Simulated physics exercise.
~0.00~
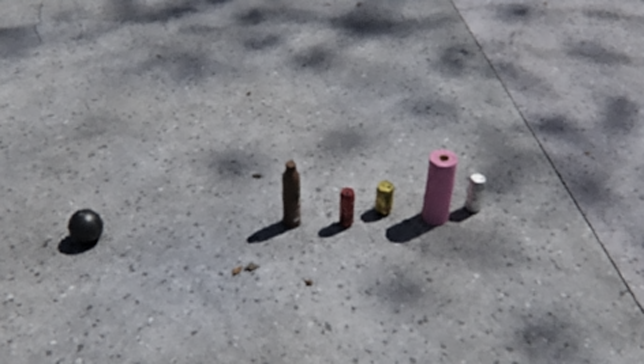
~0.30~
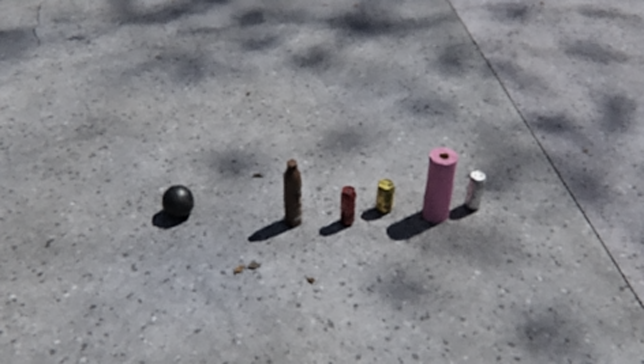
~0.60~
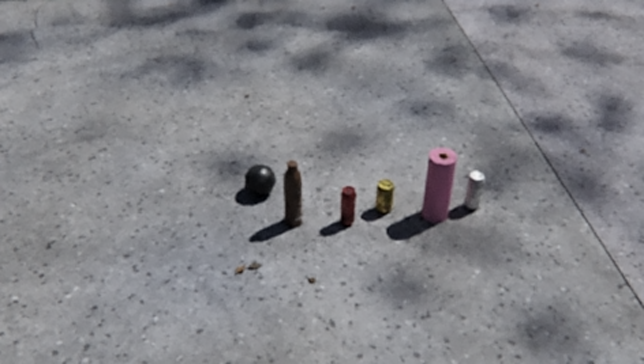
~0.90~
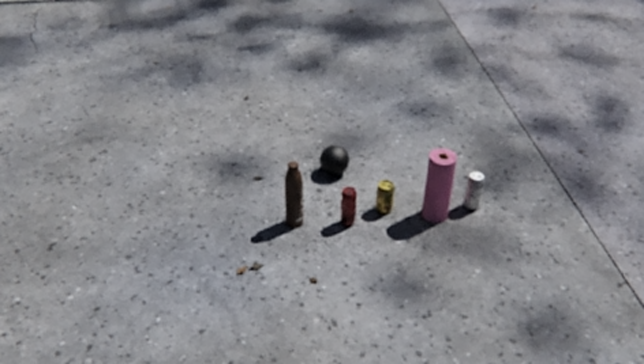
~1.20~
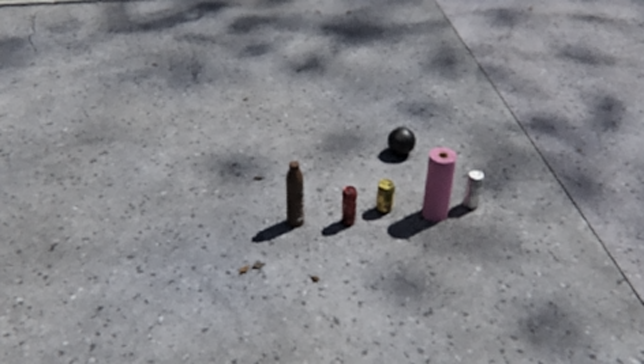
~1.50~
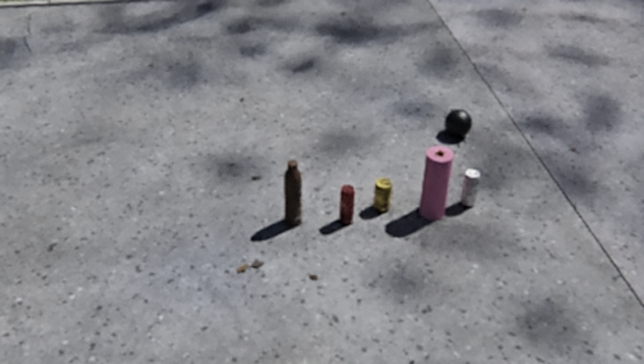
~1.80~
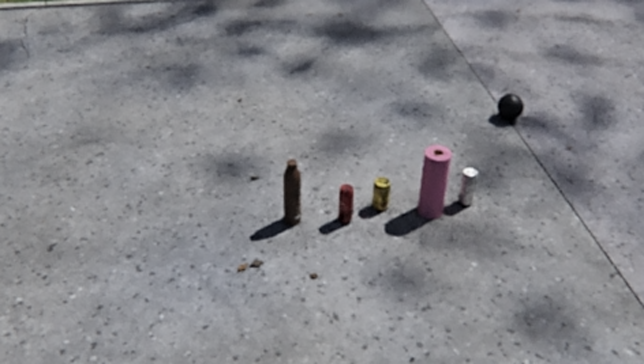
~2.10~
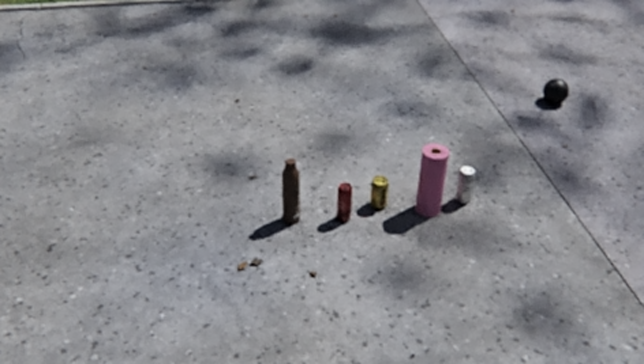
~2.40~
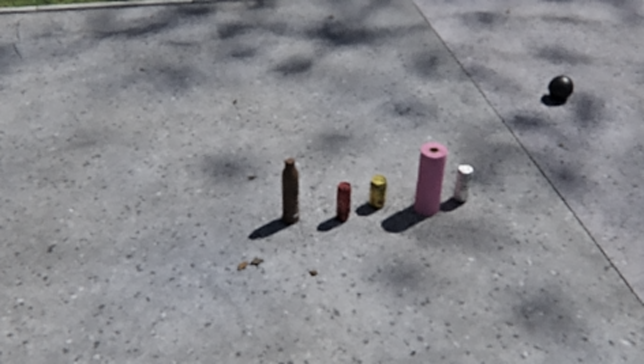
A pink roll and four smaller items stay standing as a black ball rolls right behind them.
